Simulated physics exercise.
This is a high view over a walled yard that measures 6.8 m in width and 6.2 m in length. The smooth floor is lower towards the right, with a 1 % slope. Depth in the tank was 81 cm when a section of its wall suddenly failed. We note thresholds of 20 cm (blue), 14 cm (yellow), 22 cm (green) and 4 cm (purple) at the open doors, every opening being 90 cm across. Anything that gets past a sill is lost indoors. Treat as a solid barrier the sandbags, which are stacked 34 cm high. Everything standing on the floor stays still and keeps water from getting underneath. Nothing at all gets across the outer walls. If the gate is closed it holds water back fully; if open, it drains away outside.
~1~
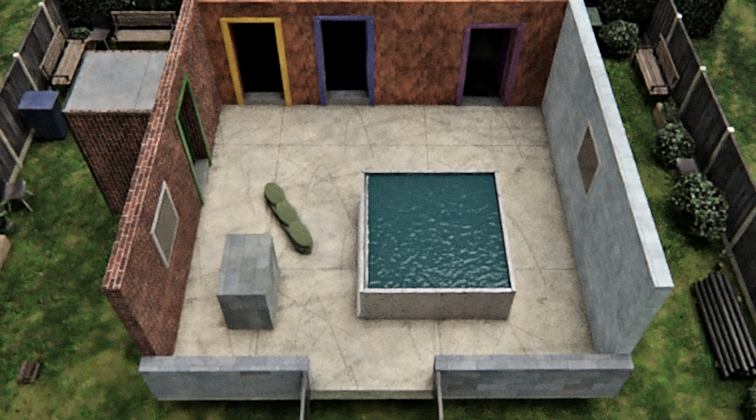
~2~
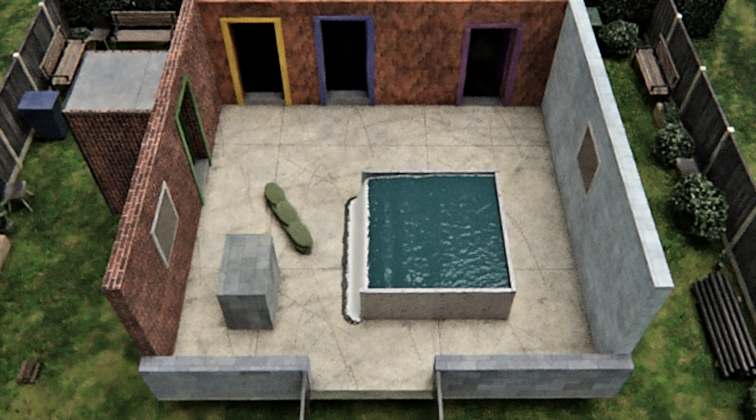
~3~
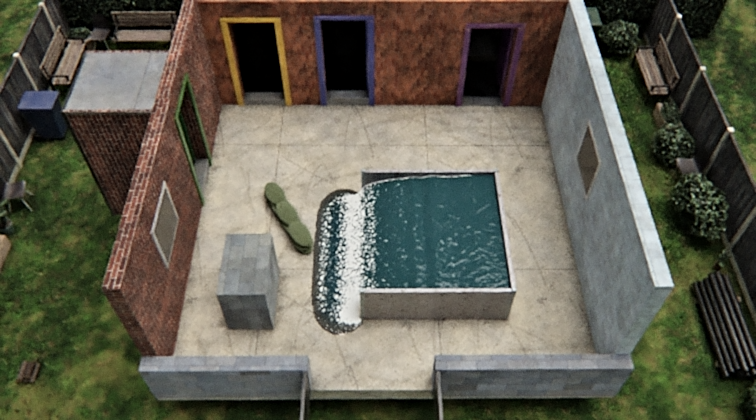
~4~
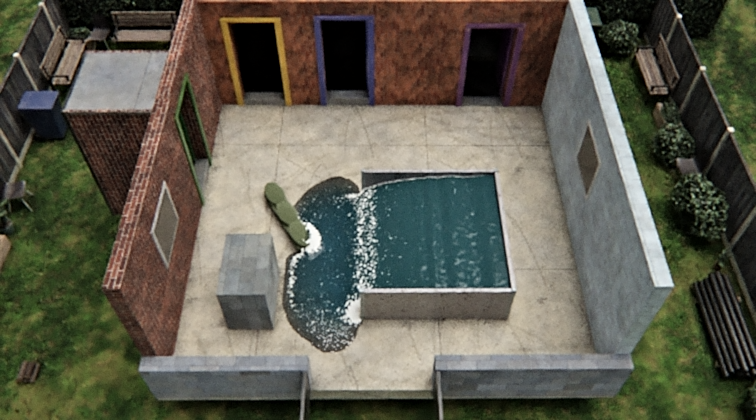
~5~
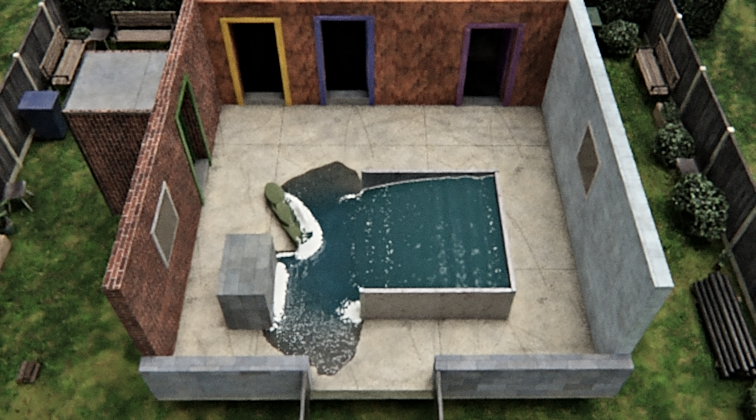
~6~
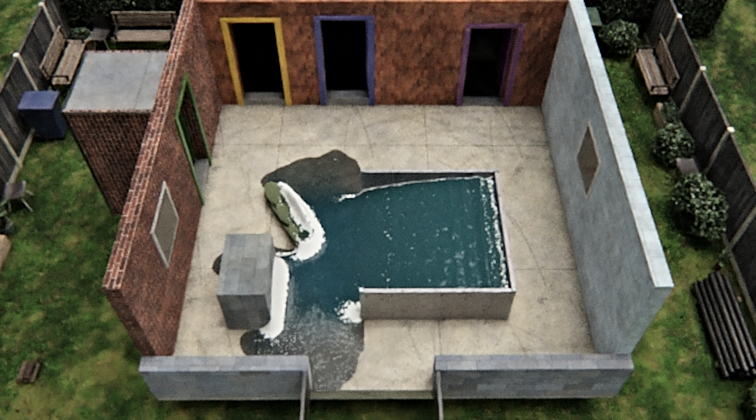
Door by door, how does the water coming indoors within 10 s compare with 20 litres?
The blue door lets in no more than that; the yellow door lets in more than that; the green door lets in no more than that; the purple door lets in more than that.
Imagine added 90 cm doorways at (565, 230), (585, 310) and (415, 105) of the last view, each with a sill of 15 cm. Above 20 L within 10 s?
In turn: Short of it, short of it, short of it.
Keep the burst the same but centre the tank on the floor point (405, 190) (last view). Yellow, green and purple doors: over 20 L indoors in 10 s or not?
Yellow: Beyond limit; green: Beyond limit; purple: Beyond limit.
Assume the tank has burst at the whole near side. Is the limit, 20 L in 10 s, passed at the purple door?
Note: Purple door, beyond the mark.
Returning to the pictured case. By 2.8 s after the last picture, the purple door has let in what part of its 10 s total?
Some 0 per cent by then.
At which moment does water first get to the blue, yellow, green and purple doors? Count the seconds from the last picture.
Times: Blue 1.3 seconds, yellow 0.7 seconds, green 0.8 seconds, purple 2.6 seconds.
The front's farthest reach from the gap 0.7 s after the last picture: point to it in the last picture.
Roughly at pixel (228, 125).
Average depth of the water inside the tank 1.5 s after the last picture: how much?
Roughly 29 centimetres.
Then, 0.7 s after the last picture water covers 35 % of the floor and is deepest (58 cm) near (282, 279); blue door not reached, yellow door not reached, green door not reached, purple door not reached.
Then, 1.5 s after the last picture water covers 50 % of the floor and is deepest (46 cm) near (285, 375); blue door 13 cm at the sill, 0 L in, yellow door 27 cm at the sill, 33 L in, green door 18 cm at the sill, 0 L in, purple door not reached.
Then, 2.8 s after the last picture water covers 65 % of the floor and is deepest (32 cm) near (282, 107); blue door 22 cm at the sill, 5 L in, yellow door 29 cm at the sill, 166 L in, green door 18 cm at the sill, 1 L in, purple door 2 cm at the sill, 0 L in.
Then, 5.3 s after the last picture water covers 90 % of the floor and is deepest (21 cm) near (229, 119); blue door 13 cm at the sill, 10 L in, yellow door 20 cm at the sill, 284 L in, green door 17 cm at the sill, 2 L in, purple door 6 cm at the sill, 0 L in.
Then, 9.3 s after the last picture water covers 95 % of the floor and is deepest (20 cm) near (590, 375); blue door 8 cm at the sill, 10 L in, yellow door 6 cm at the sill, 309 L in, green door 8 cm at the sill, 2 L in, purple door 12 cm at the sill, 52 L in.
